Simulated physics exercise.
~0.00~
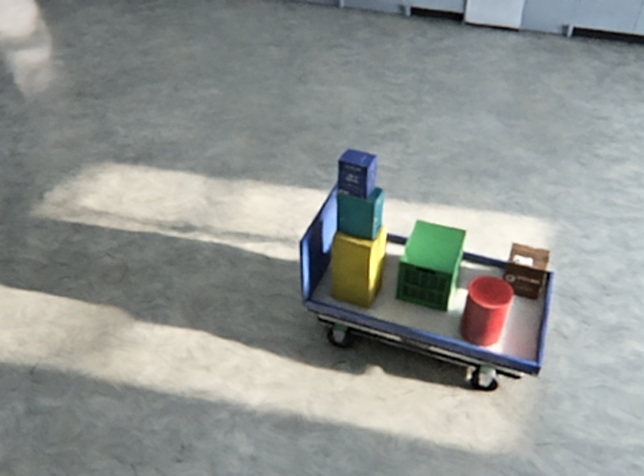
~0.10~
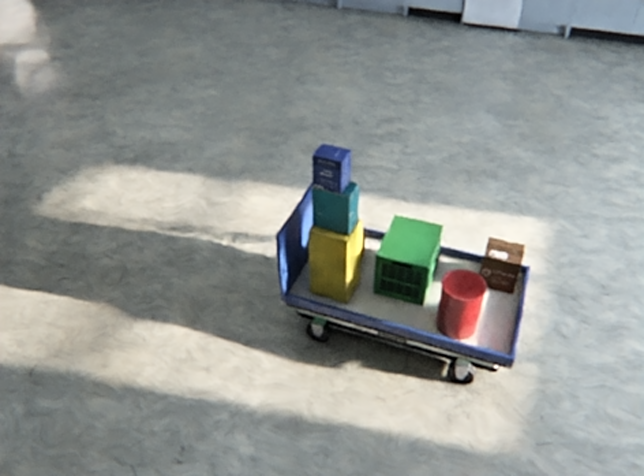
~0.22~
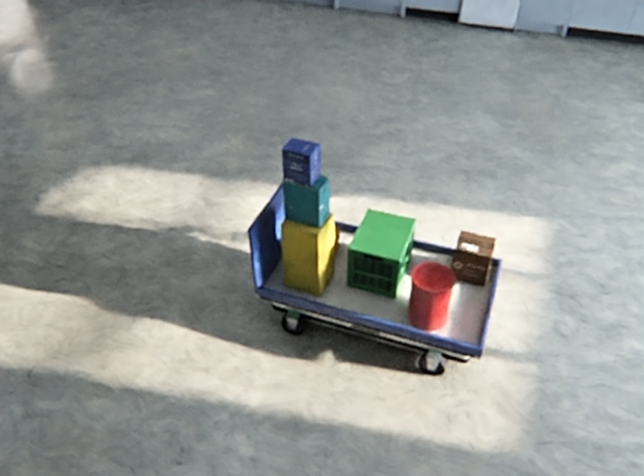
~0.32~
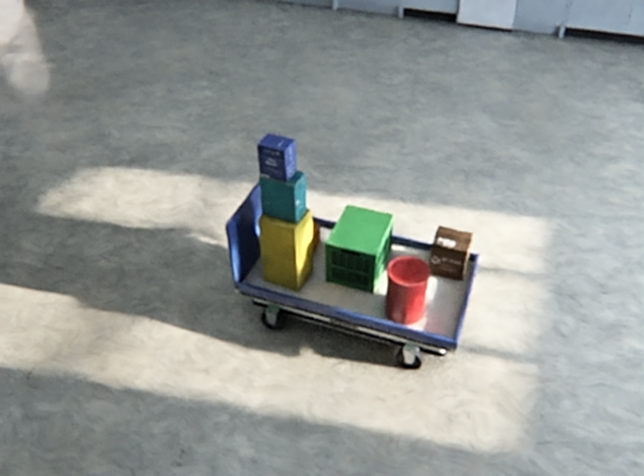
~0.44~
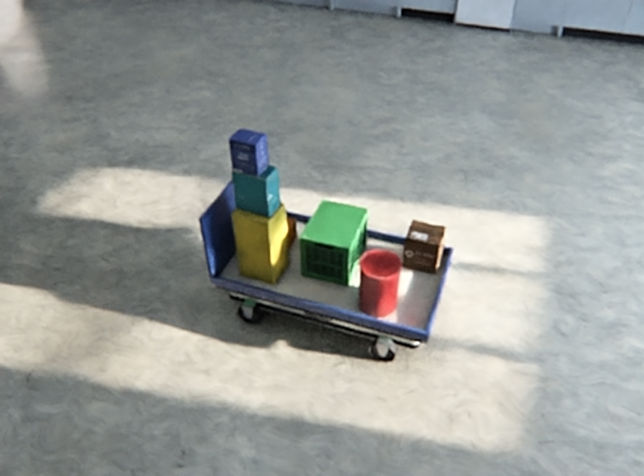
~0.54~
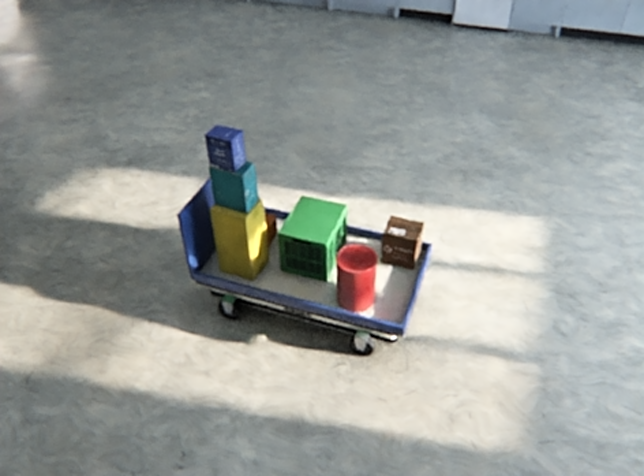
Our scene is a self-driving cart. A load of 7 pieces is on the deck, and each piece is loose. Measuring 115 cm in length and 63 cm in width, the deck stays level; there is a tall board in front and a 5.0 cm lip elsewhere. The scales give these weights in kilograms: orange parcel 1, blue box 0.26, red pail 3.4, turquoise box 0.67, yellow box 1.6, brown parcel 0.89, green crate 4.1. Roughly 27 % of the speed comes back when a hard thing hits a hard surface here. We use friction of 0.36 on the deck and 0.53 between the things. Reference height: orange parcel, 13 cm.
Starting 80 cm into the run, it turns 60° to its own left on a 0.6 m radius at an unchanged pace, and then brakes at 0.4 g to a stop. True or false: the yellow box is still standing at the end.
False.
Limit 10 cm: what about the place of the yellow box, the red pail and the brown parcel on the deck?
Here is how it goes: The yellow box moves off; next, the red pail remains near its start; last, the brown parcel remains near its start.
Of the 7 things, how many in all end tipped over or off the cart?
The number is 3.
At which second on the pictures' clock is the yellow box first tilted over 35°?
That comes at close to 1.1 seconds.
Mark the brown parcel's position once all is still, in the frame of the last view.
Look near (145, 269) and you'll find it.
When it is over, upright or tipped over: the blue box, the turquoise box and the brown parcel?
Here's how it ends: The blue box comes down, the turquoise box comes down, and the brown parcel never goes down.
After 0.94 s, cart has run 113 cm, turned 17°; yellow box leaning 17° near (154, 235); blue box leaning 17°; turquoise box leaning 17°.
After 1.14 s, cart has run 137 cm, turned 40°; blue box and turquoise box now off the cart; yellow box leaning 56° near (109, 261); orange parcel slid 13 cm.
After 1.34 s, cart has run 161 cm, turned 58°; yellow box on its side near (56, 300); orange parcel slid 12 cm; green crate slid 8 cm.
After 1.54 s, cart has run 183 cm, turned 60°; yellow box on its side near (4, 340); orange parcel slid 10 cm; green crate slid 8 cm.
At rest (2.5 s), off the cart and tipped over, blue box and turquoise box; tipped over on the deck, yellow box; not toppled but over 10 cm from the start, orange parcel; the other 3 in place, give or take 10 cm.
